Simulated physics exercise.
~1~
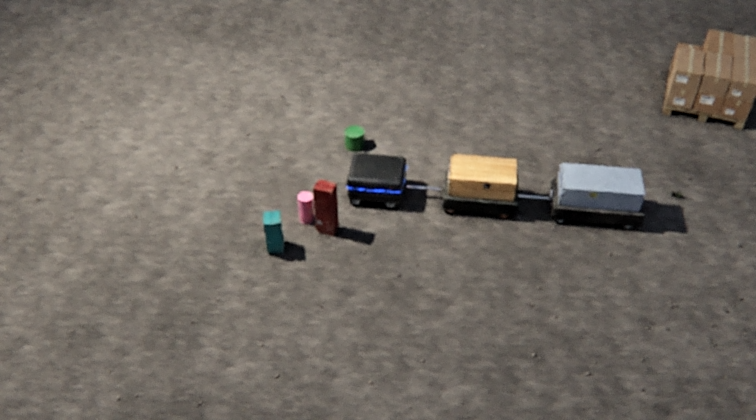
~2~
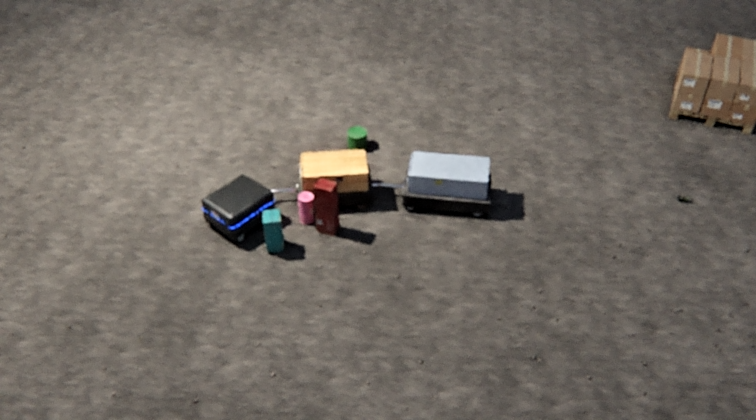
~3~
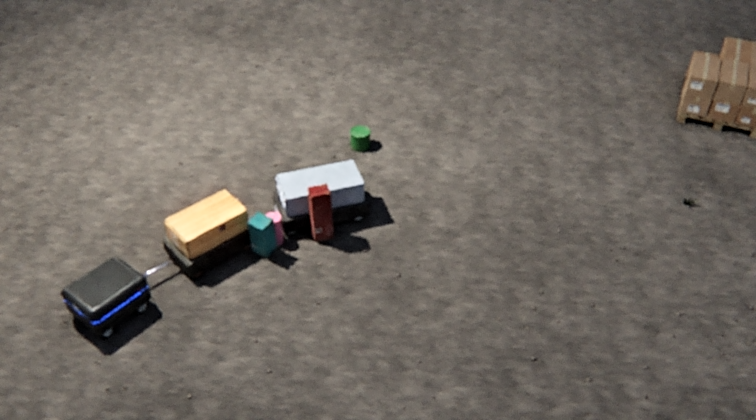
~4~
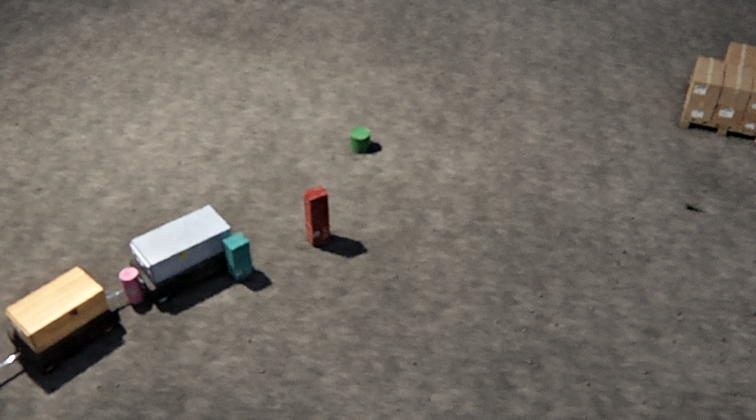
On a rough grey floor, a tug tows two carts left, displacing three upright objects.
